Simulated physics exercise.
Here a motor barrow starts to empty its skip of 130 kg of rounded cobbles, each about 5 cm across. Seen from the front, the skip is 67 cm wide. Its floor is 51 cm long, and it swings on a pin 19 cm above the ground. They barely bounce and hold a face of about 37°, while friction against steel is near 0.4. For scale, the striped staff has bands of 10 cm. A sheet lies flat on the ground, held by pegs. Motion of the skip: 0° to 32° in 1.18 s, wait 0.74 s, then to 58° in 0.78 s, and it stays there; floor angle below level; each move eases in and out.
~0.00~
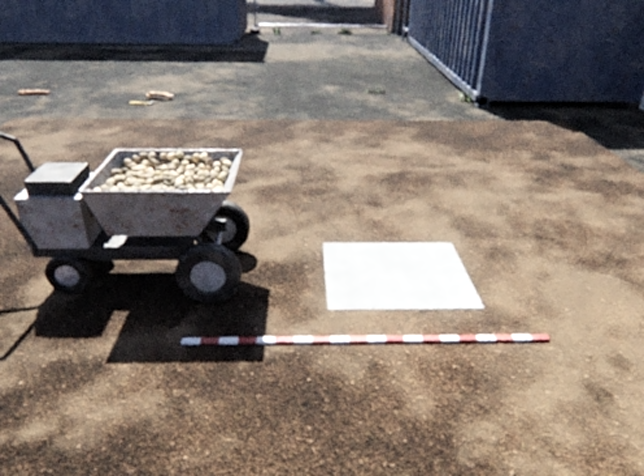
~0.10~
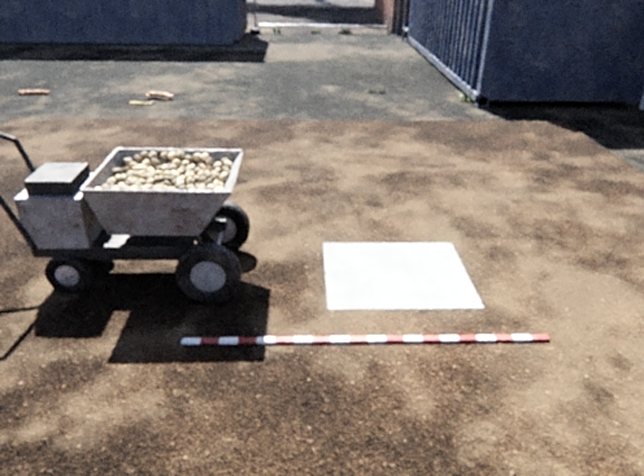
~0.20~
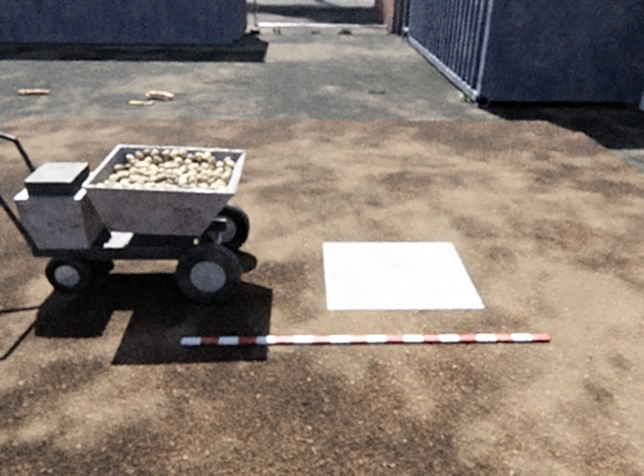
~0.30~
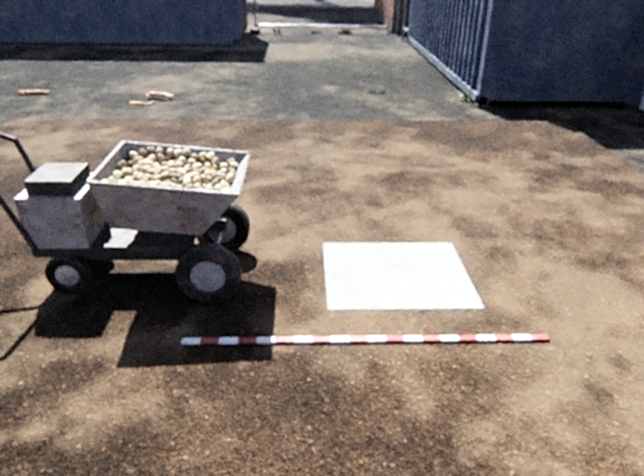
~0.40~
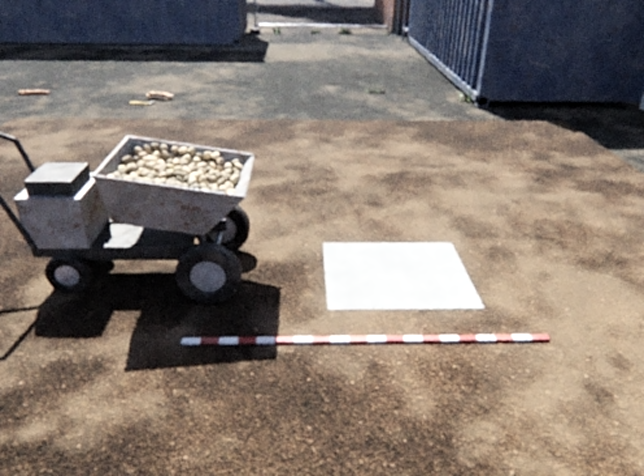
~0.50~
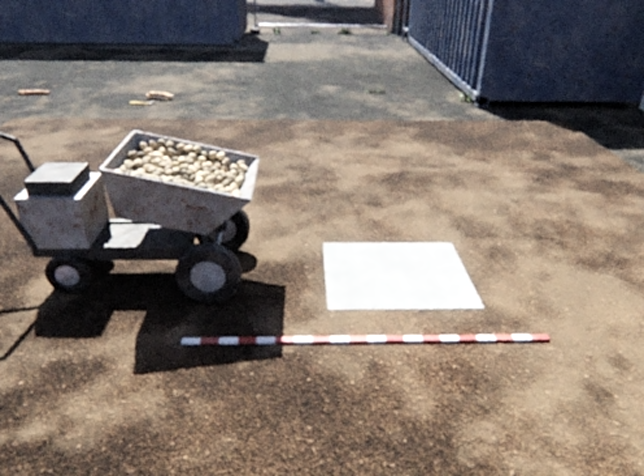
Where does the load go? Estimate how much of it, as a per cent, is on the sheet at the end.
Some 25 per cent of it.
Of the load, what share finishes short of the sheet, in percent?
Estimated share: Approx. 25 %.
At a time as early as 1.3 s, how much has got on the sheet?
Close to 0 per cent has got there by then.
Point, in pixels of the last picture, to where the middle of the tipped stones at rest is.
Their centre sits close to (326, 271).
After 0.9 s the floor is at 27°; 100 % in the skip; the foremost stones are at (257, 197).
After 1.3 s the floor is at 32°; 100 % in the skip; the foremost stones are at (265, 197).
After 3.2 s the floor is at 58°; 78 % in the skip, 10 % short of the sheet, 11 % on the sheet, 2 % off the sheet elsewhere; the foremost stones are at (366, 259).
After 5.1 s the floor is at 58°; 45 % in the skip, 27 % short of the sheet, 23 % on the sheet, 5 % off the sheet elsewhere; the foremost stones are at (425, 280).
